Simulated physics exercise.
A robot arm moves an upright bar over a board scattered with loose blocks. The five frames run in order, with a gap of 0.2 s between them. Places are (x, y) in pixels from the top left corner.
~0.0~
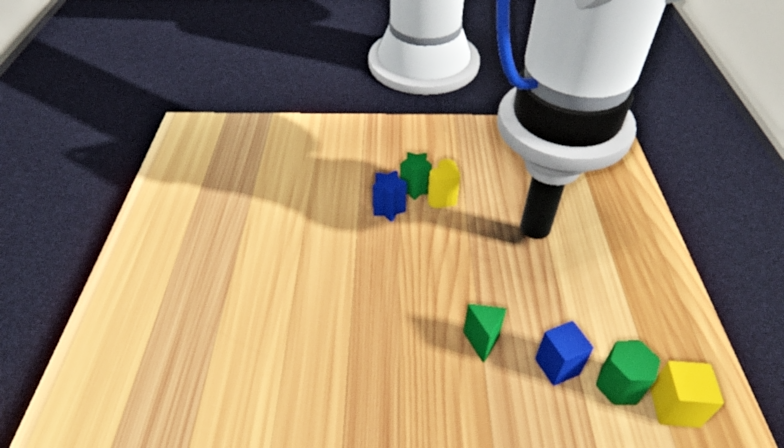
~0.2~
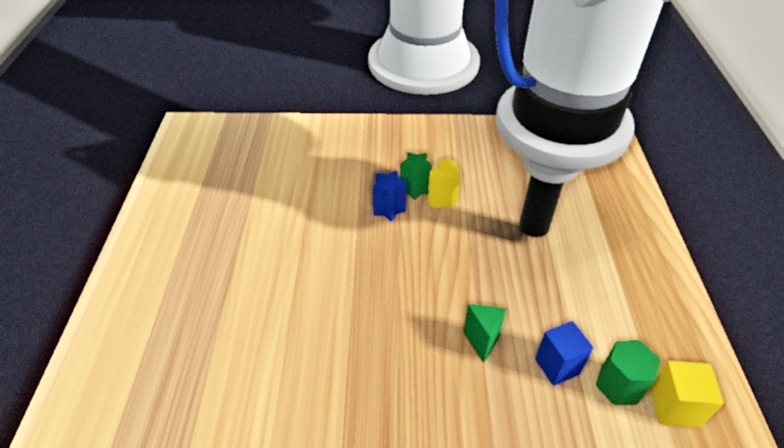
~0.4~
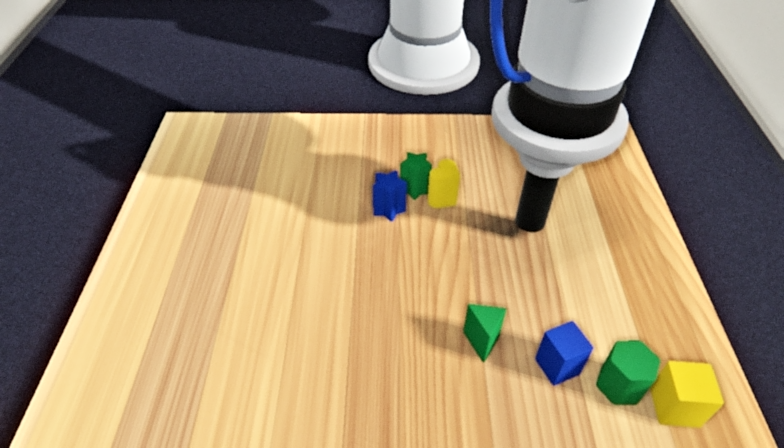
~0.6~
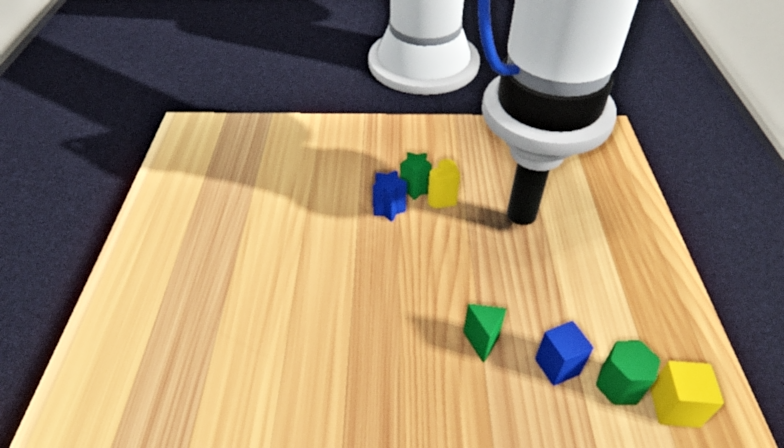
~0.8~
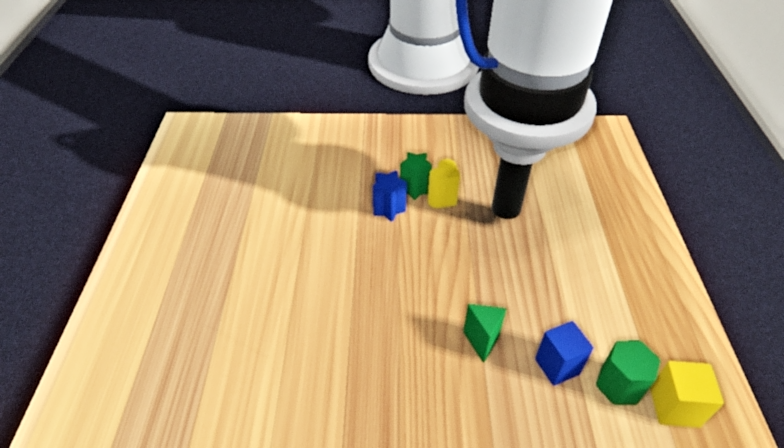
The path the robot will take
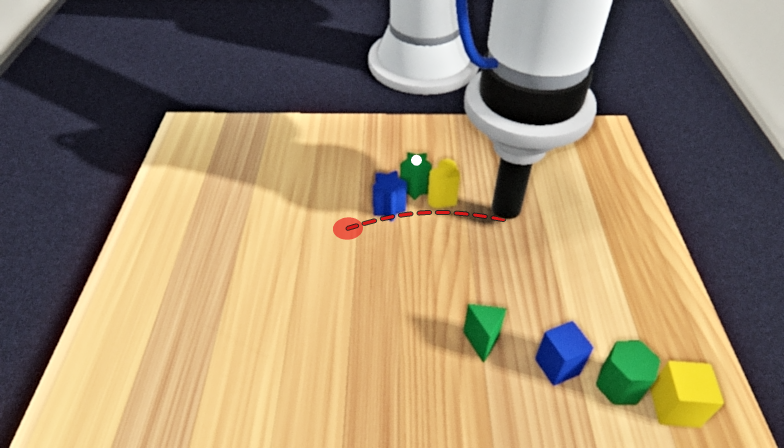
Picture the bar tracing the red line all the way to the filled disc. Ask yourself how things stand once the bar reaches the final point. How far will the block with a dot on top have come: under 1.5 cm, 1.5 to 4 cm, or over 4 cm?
The shift is below 1.5 cm.
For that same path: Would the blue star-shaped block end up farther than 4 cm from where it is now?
I'd say yes.
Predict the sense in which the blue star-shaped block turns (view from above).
It turns clockwise.
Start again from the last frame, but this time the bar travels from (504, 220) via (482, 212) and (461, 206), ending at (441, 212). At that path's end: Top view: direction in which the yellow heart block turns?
Clockwise, from overhead.
Drawn move, from (504, 220) through (451, 213) and (399, 216) to (348, 228); the dot is on the green star-shaped block.
What follows on the original path. One third of the way, bar (451, 202); yellow heart block (441, 166).
Two thirds of the way, bar (397, 205); blue star-shaped block (366, 179), turned 20° clockwise; green star-shaped block (415, 158), turned 15° anticlockwise; yellow heart block (437, 164).
At the end, bar (347, 218); blue star-shaped block (341, 180), turned 105° clockwise; green star-shaped block (415, 158), turned 15° anticlockwise; yellow heart block (437, 164).
